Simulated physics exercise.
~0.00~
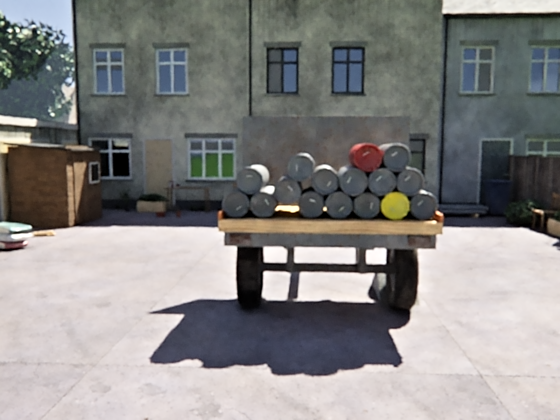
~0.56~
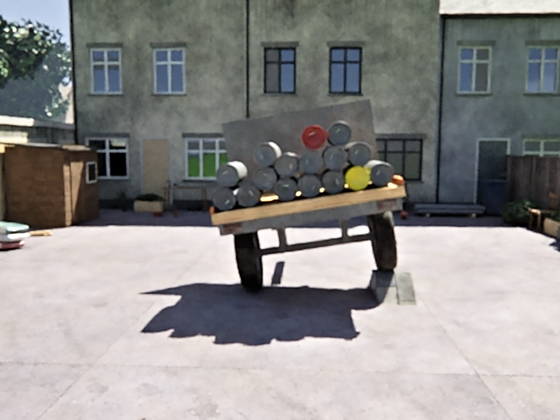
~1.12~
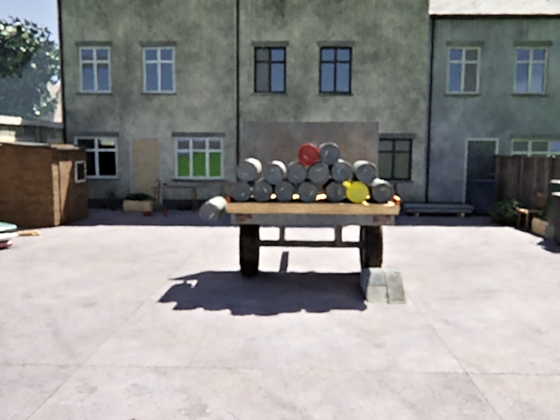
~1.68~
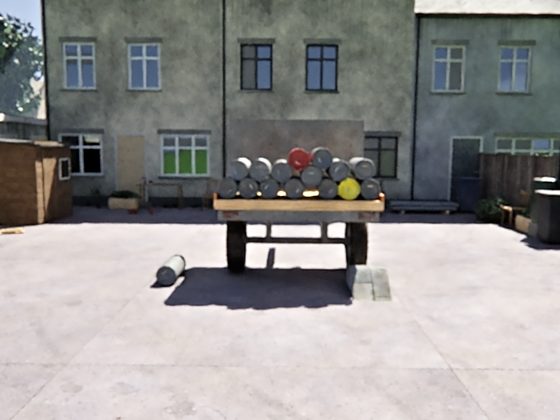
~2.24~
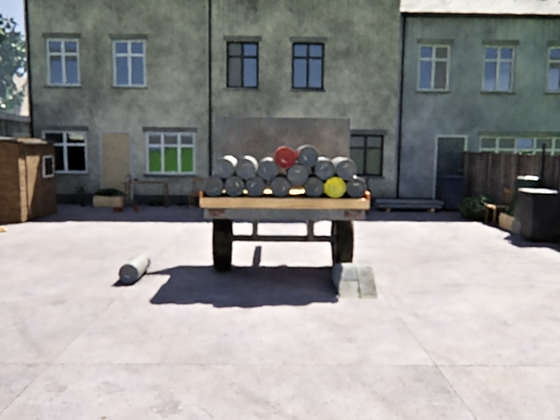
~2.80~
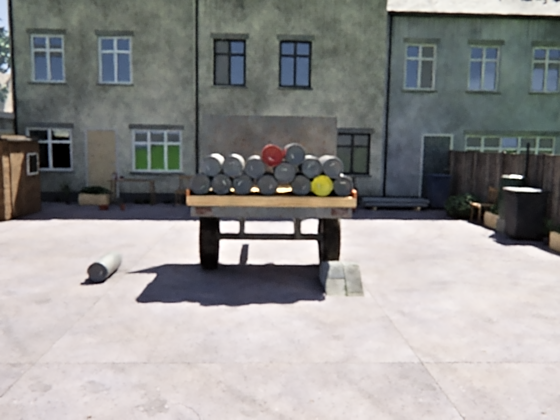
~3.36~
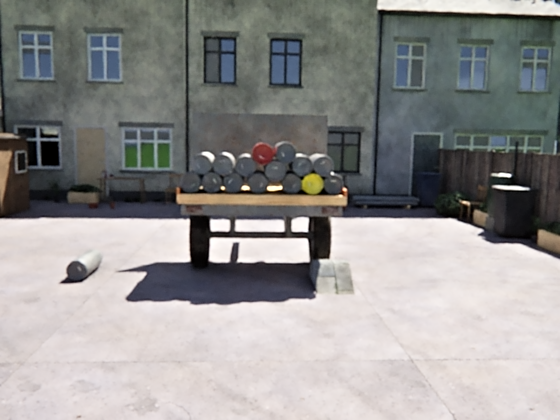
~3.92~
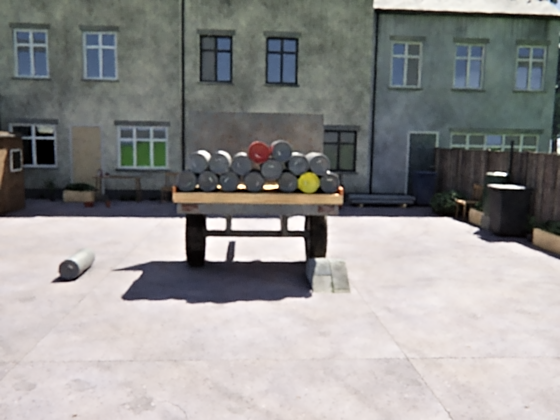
A flat trailer stacked with grey cylinders, one red and one yellow, tilted sharply as one wheel rode over a block in a sunny yard, then levelled; one grey cylinder dropped off the left side and lay on the ground, while the rest stayed aboard.
